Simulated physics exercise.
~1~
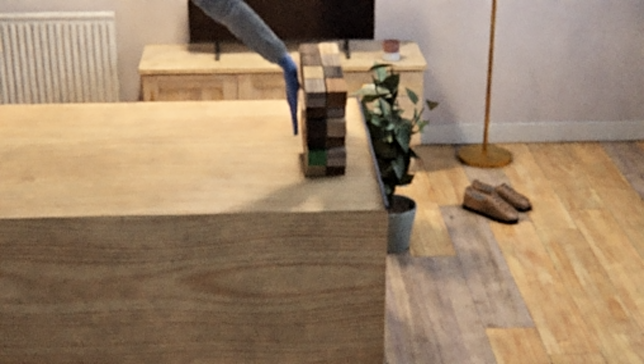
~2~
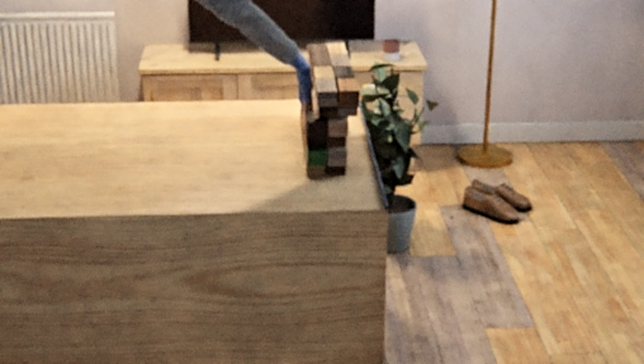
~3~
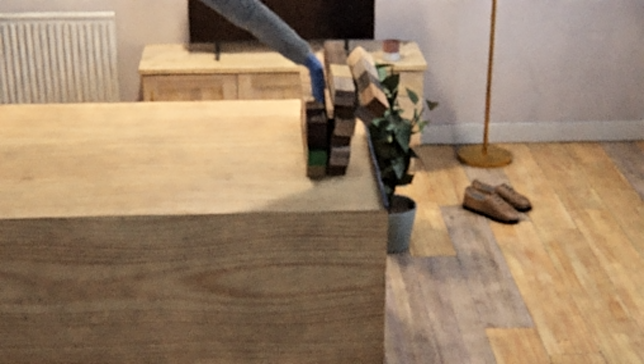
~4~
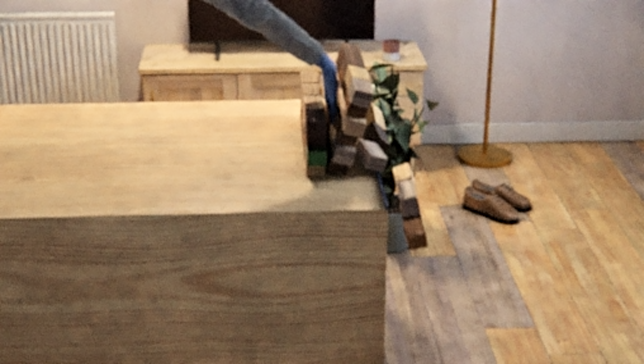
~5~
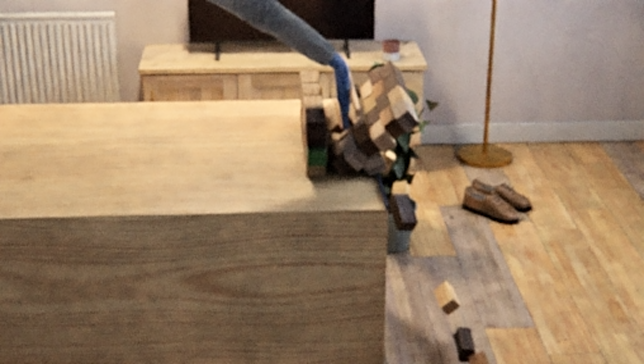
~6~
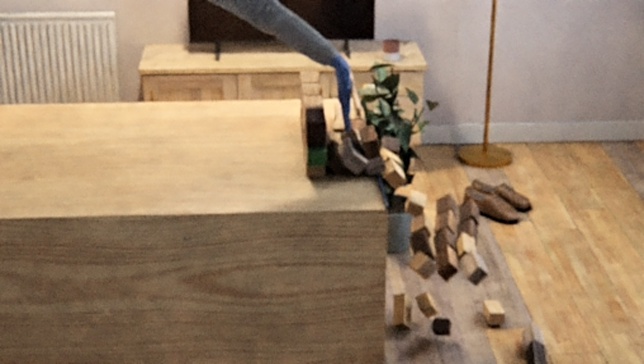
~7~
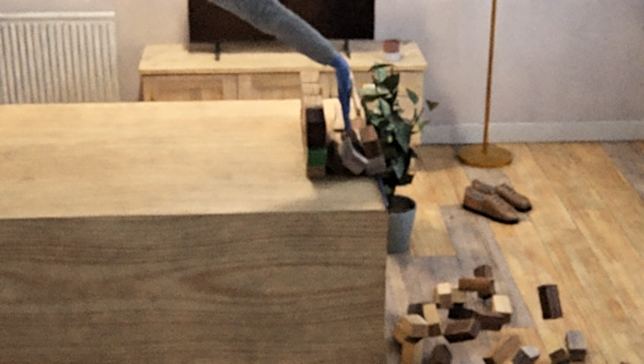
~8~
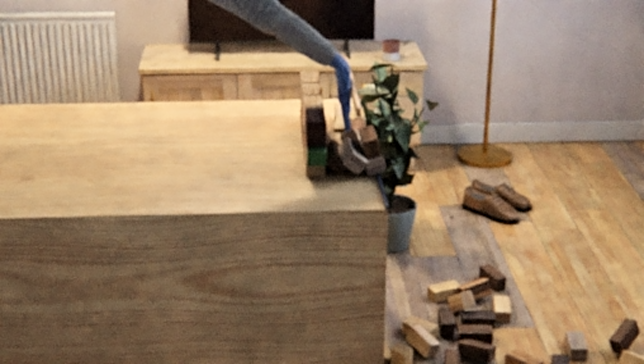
In a living room, a gloved hand pushes a stack of wooden blocks rightward at the end of a wooden sideboard until many tumble over the edge and scatter across the floor, while others, including a green one, remain on top beside the hand.
